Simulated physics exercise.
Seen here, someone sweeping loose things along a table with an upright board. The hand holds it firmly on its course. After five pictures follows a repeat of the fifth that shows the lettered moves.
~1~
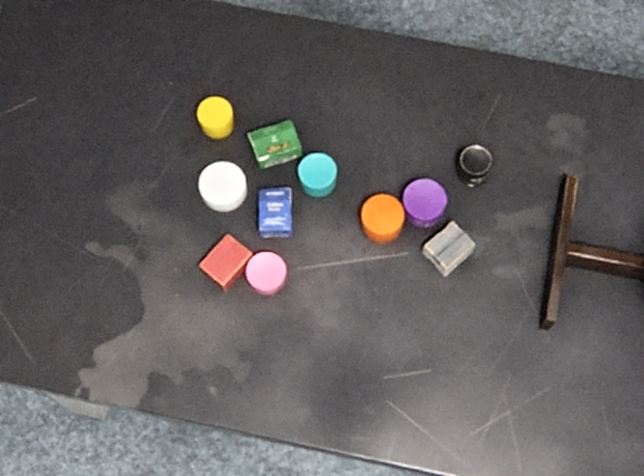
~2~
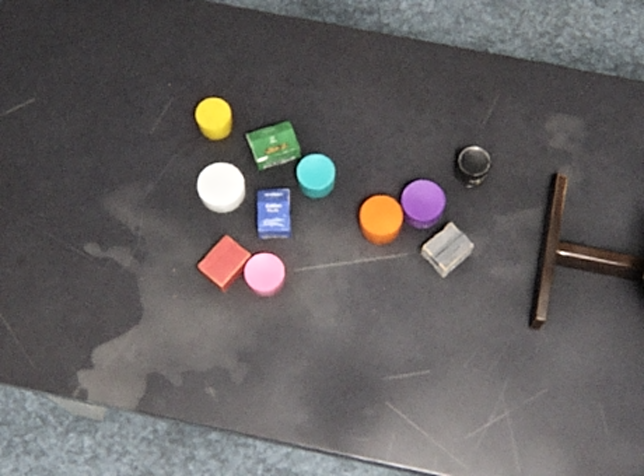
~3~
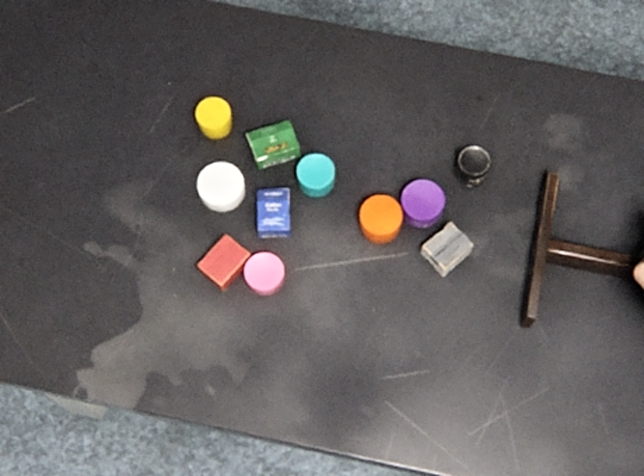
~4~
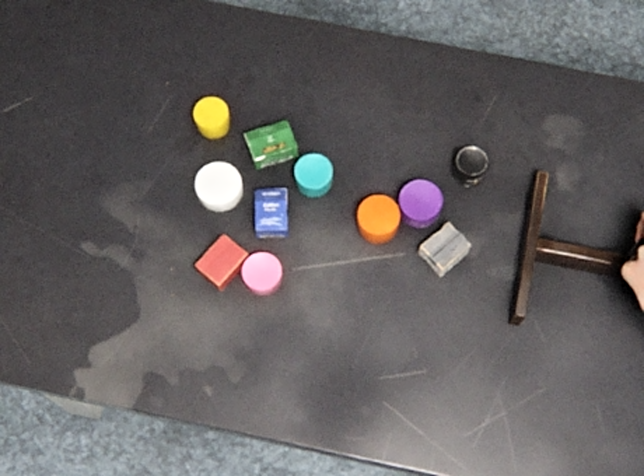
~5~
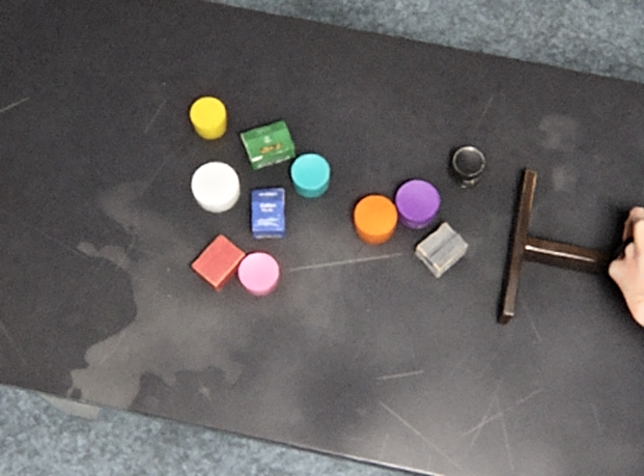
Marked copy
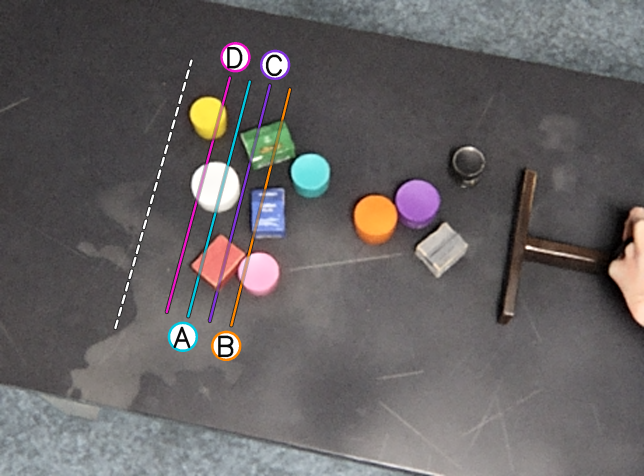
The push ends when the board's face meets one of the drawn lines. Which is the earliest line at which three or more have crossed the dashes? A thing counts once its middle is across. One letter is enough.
The first such stop is D.
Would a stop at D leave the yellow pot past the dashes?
Yes.
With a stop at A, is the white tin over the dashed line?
By then, yes.
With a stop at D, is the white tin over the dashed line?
Yes.
On the marked copy, A at (220, 194); B at (262, 203); C at (241, 199); D at (200, 190); the dashed line at (155, 188).
Following D. Soon after the start, board (404, 218); yellow pot (209, 119); white tin (216, 187); none across.
Later, board (289, 195); white tin (191, 180); yellow pot (209, 119); none across.
In the end, board (200, 177); white tin (134, 150); yellow pot (158, 99); four across.
As for the rest, A gets only one across; B gets none across; C gets only one across.
